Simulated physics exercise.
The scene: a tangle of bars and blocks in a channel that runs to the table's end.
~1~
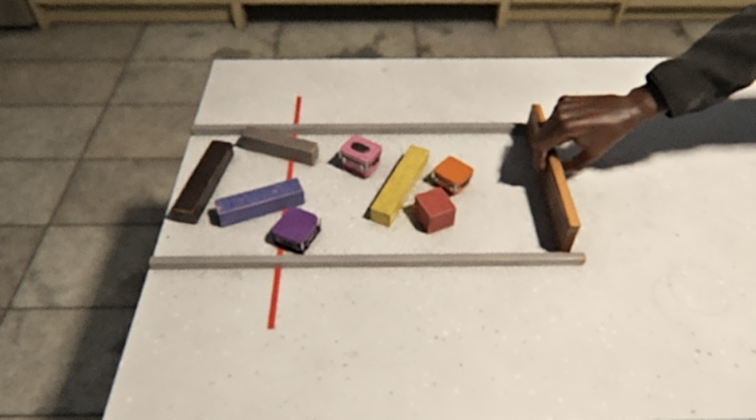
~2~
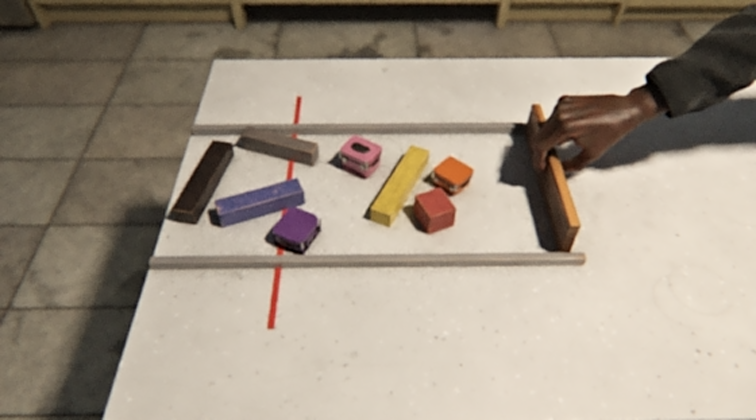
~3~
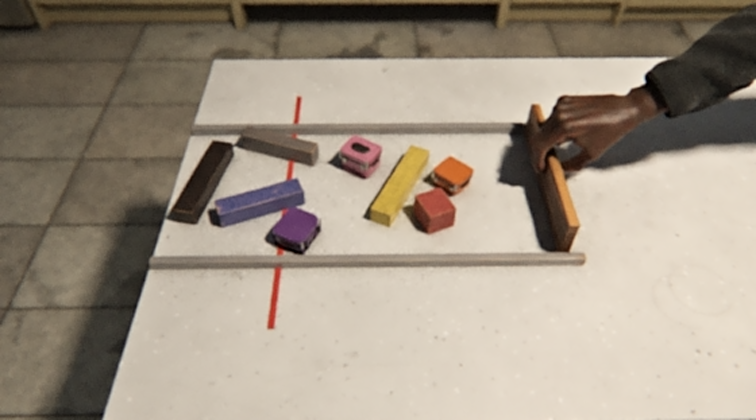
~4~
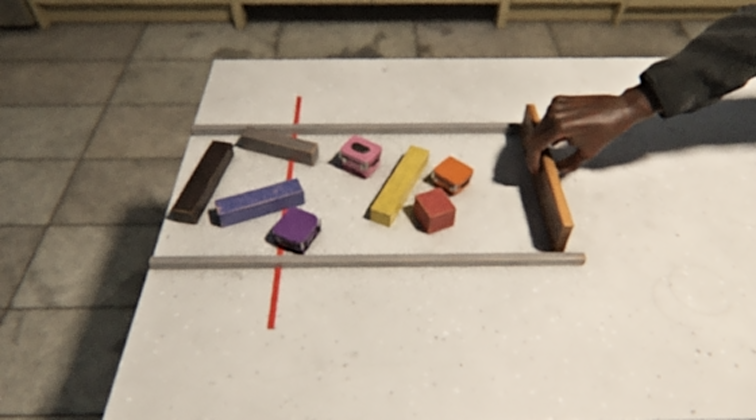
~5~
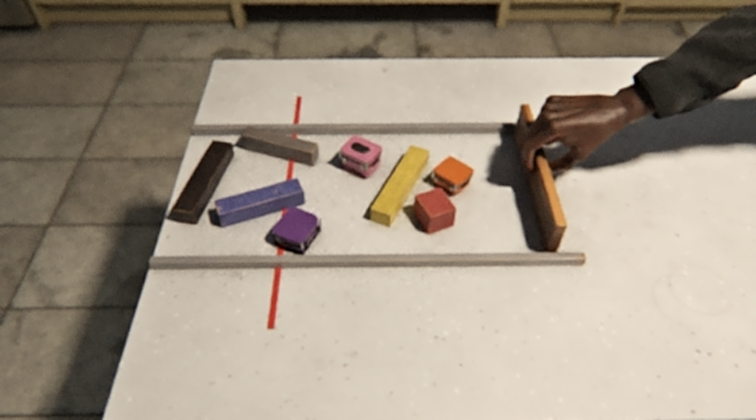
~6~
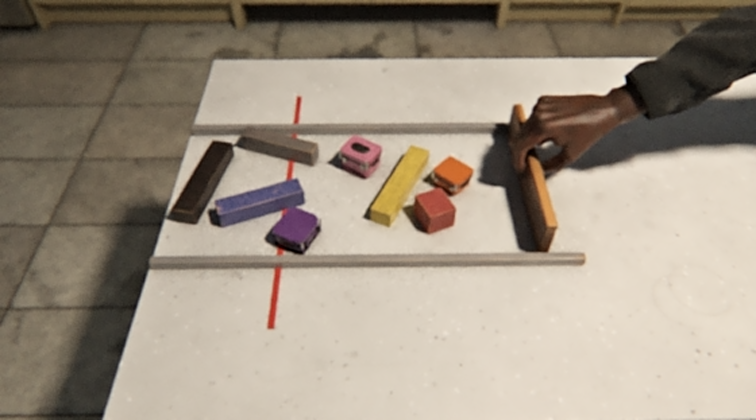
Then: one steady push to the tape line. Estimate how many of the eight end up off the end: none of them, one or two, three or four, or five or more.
What drops is nothing.
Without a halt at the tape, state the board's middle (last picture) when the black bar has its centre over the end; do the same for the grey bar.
Roughly (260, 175); roughly (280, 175).
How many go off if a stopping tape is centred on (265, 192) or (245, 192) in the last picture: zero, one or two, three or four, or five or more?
First tape: Either one or two; second tape: One or two.
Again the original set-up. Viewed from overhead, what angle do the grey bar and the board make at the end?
I'd estimate about 90 degrees.
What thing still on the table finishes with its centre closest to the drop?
The grey bar is it.
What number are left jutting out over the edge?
You'd get 2.
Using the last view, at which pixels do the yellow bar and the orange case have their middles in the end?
In the last picture the yellow bar sits around (255, 170) and the orange case around (271, 190).
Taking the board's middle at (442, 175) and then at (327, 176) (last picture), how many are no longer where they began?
At first I count 3, and then 7.
Early on, none off yet; black bar at rest near (205, 180); blue bar at rest near (261, 202); grey bar at rest near (280, 146).
Finally, the number that fall off is zero.
